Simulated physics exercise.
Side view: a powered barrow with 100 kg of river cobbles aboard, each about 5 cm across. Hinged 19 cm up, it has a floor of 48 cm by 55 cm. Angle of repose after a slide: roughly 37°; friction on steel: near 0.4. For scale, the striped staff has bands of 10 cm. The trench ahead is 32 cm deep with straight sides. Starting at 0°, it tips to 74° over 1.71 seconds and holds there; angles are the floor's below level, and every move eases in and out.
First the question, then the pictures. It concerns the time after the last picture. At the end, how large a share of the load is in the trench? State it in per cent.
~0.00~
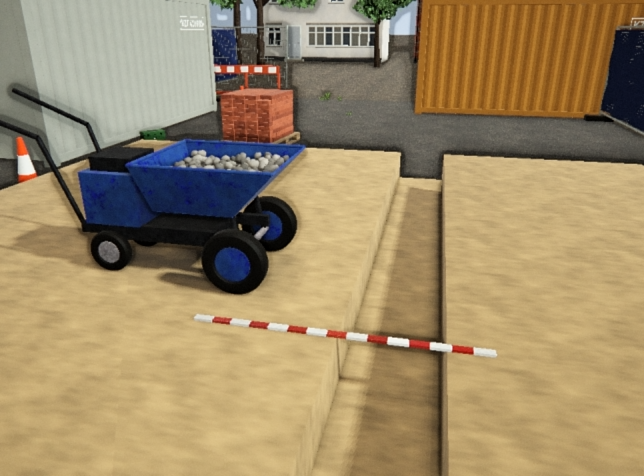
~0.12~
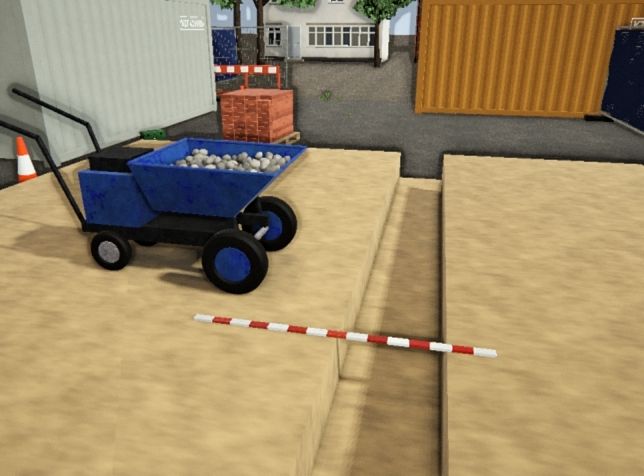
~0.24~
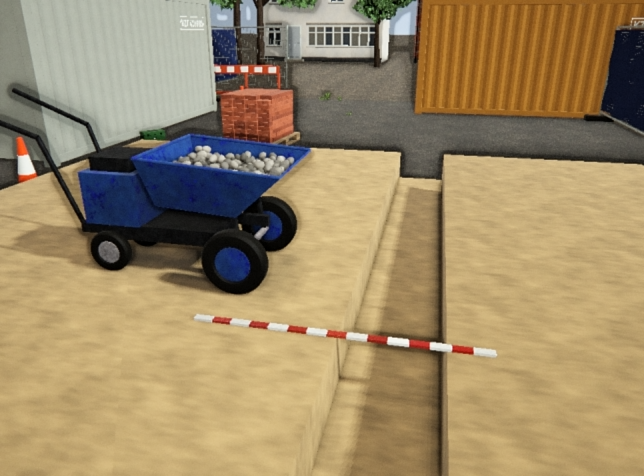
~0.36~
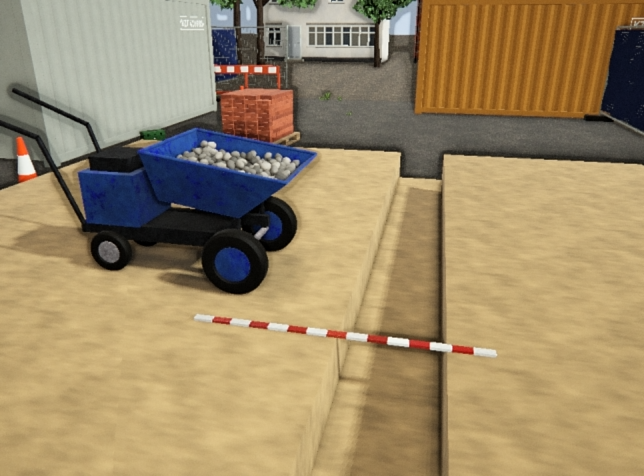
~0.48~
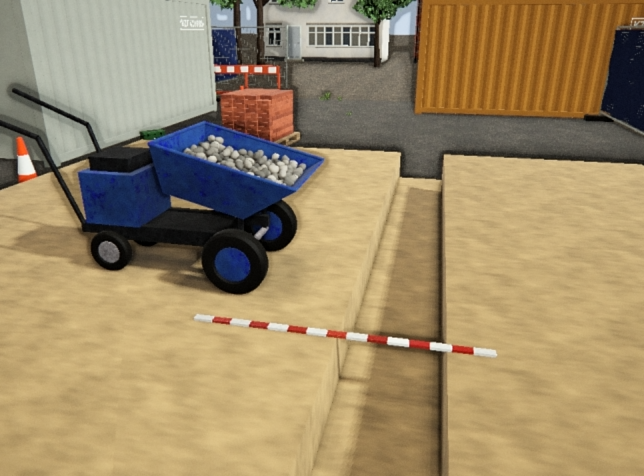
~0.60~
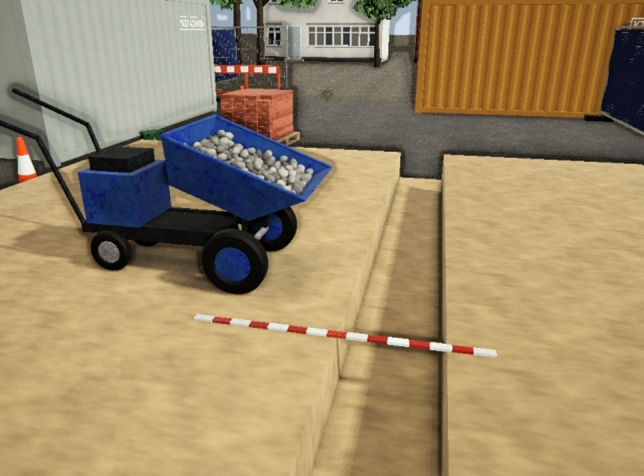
A share of about 100 per cent.
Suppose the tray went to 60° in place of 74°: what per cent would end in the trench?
It would be close to 100 percent.
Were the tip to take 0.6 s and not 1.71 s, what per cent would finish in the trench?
It would come to roughly 100 per cent.
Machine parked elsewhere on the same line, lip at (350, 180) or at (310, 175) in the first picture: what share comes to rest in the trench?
Close to 75 percent in the first case, 100 percent in the second.
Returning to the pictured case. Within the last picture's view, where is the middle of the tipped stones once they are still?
Look at roughly (398, 322).
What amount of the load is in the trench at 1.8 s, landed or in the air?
Approx. 70 % of the load.
After 1.3 s the floor is at 62°; 99 % in the tray, 1 % short of the trench; the foremost stones are at (352, 245).
After 1.8 s the floor is at 74°; 26 % in the tray, 2 % short of the trench, 72 % in the trench; the foremost stones are at (435, 330).
After 2.2 s the floor is at 74°; 3 % in the tray, 1 % short of the trench, 96 % in the trench; the foremost stones are at (438, 338).
After 4.1 s the floor is at 74°; 0 % in the tray, 100 % in the trench; the foremost stones are at (438, 331).
